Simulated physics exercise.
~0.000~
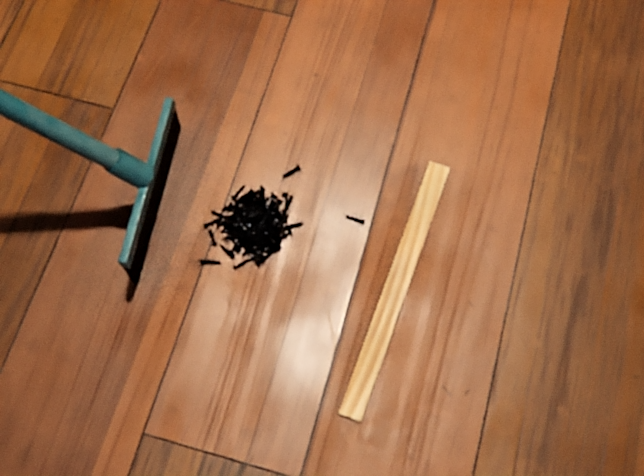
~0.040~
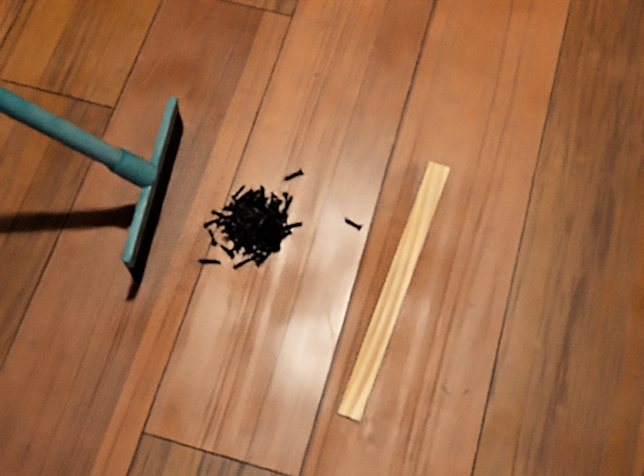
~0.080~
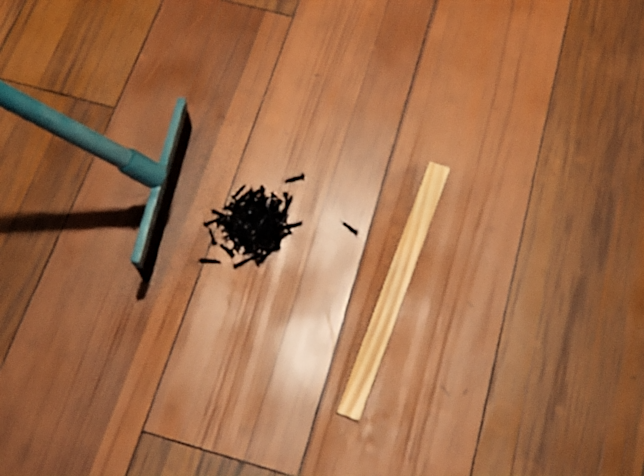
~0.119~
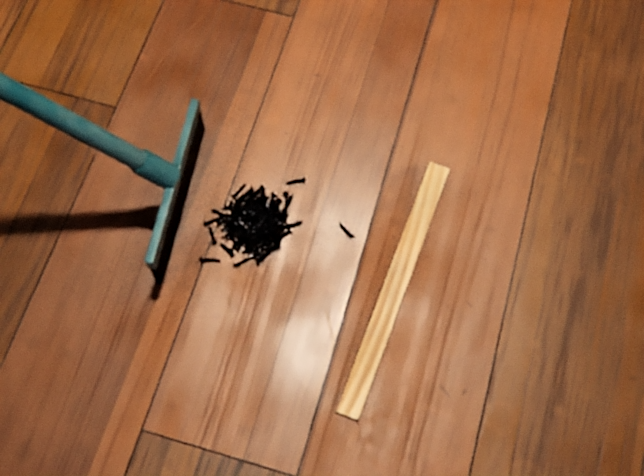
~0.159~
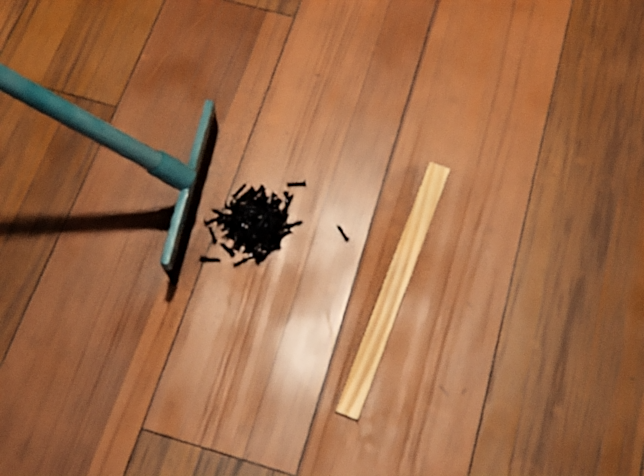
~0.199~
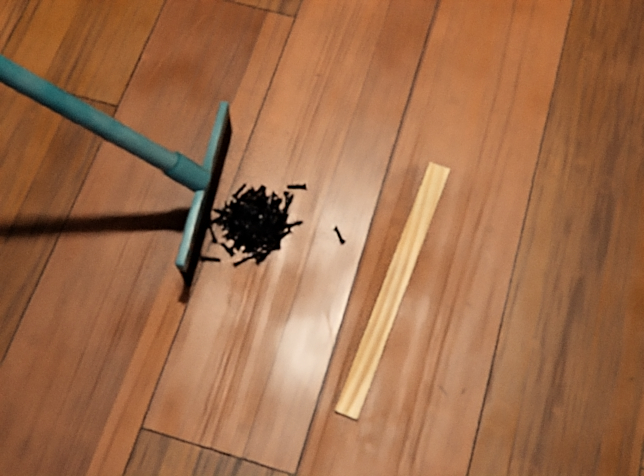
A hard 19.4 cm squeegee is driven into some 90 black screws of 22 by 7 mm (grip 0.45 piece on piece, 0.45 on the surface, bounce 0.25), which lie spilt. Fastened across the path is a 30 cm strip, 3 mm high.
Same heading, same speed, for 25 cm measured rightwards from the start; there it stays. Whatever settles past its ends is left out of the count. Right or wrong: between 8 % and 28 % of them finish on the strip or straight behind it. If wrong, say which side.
Wrong, more.
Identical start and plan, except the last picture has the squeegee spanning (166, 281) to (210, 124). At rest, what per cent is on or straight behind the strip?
More than 30.
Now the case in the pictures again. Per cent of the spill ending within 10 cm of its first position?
0% or so.
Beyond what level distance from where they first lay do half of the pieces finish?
That works out to about 16 centimetres.
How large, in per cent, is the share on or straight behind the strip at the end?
About 35 %.
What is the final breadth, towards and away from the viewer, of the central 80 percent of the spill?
Close to 10 cm from front to back.
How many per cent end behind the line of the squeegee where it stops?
I'd estimate close to 0 per cent.
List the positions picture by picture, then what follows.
In the first picture, squeegee from (126, 263) to (170, 106); moved 0.0 cm; pieces shifted so far, 0; middle of the spill at (253, 217); strip at (398, 283).
In the second picture, squeegee from (129, 262) to (174, 106); moved 0.3 cm; pieces shifted so far, 2; middle of the spill at (253, 217).
In the third picture, squeegee from (138, 262) to (183, 106); moved 1.2 cm; pieces shifted so far, 2; middle of the spill at (253, 217).
In the fourth picture, squeegee from (152, 263) to (196, 107); moved 2.7 cm; pieces shifted so far, 2; middle of the spill at (253, 216).
In the fifth picture, squeegee from (167, 264) to (210, 109); moved 4.2 cm; pieces shifted so far, 2; middle of the spill at (253, 216).
In the sixth picture, squeegee from (182, 266) to (225, 110); moved 5.8 cm; pieces shifted so far, 2; middle of the spill at (253, 215); strip at (396, 283). Its speed is about 0.39 m/s, heading 8 degrees away from the viewer.
After 0.46 s, squeegee 16 cm from its start, spill 10 cm wide; elsewhere 100 %.
Then, at 0.72 s, squeegee 25 cm from its start, spill 11 cm wide; on or straight behind the strip 20 %, elsewhere 80 %.
Then, at 0.94 s, squeegee 25 cm from its start, spill 11 cm wide; on or straight behind the strip 35 %, elsewhere 65 %.
At rest (2.2 s), on or straight behind the strip 35 %, elsewhere 65 %.
